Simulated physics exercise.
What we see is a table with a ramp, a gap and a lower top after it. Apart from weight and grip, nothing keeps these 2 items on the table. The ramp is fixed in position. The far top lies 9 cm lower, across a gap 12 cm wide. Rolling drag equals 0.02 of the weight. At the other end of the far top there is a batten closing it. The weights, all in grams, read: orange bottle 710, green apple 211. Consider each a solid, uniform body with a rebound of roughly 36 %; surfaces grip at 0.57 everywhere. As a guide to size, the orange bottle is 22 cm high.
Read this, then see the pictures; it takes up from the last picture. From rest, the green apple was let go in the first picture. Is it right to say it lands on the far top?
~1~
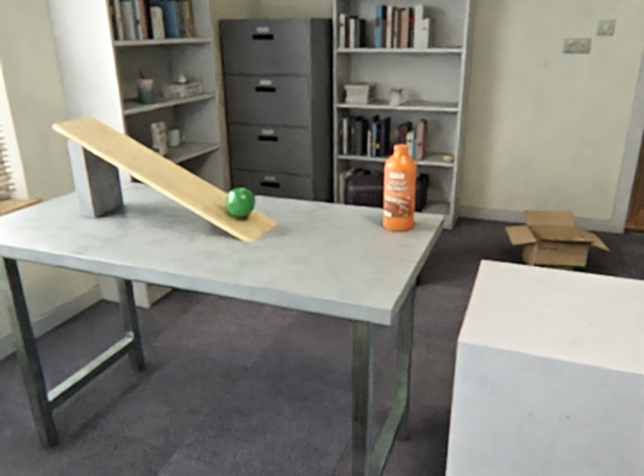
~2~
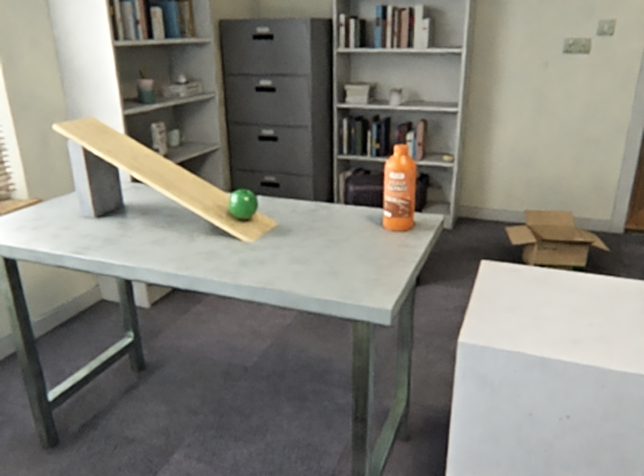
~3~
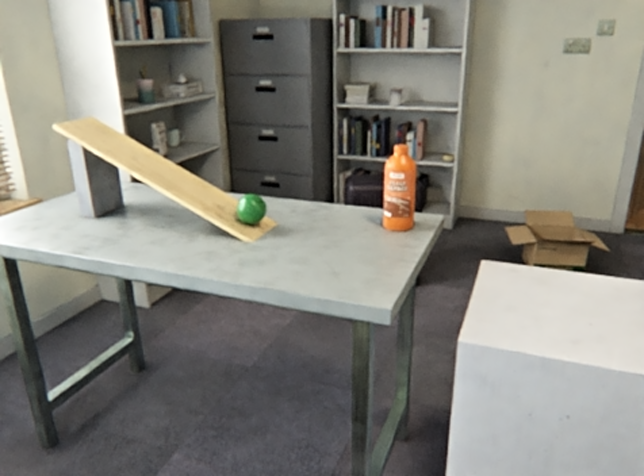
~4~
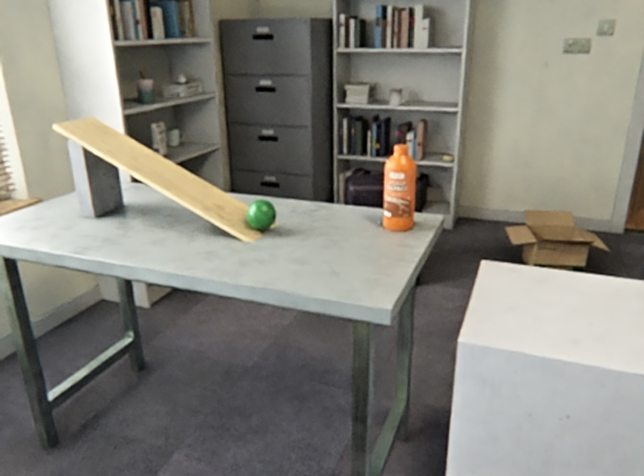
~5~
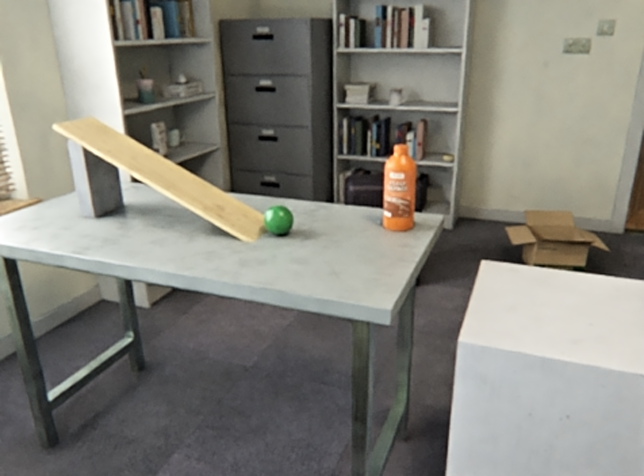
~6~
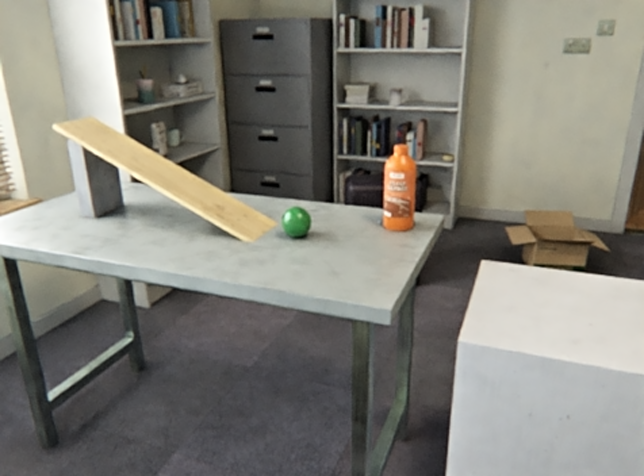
It ends up below the tops.
Then, 0.40 s after the last picture, edge 9 cm away; green apple near (387, 233).
Then, 0.80 s after the last picture, down in the gap; green apple near (434, 310).
Then, 1.10 s after the last picture, down in the gap; green apple near (362, 456).
By the end, down in the gap; orange bottle in place, give or take 8 cm.
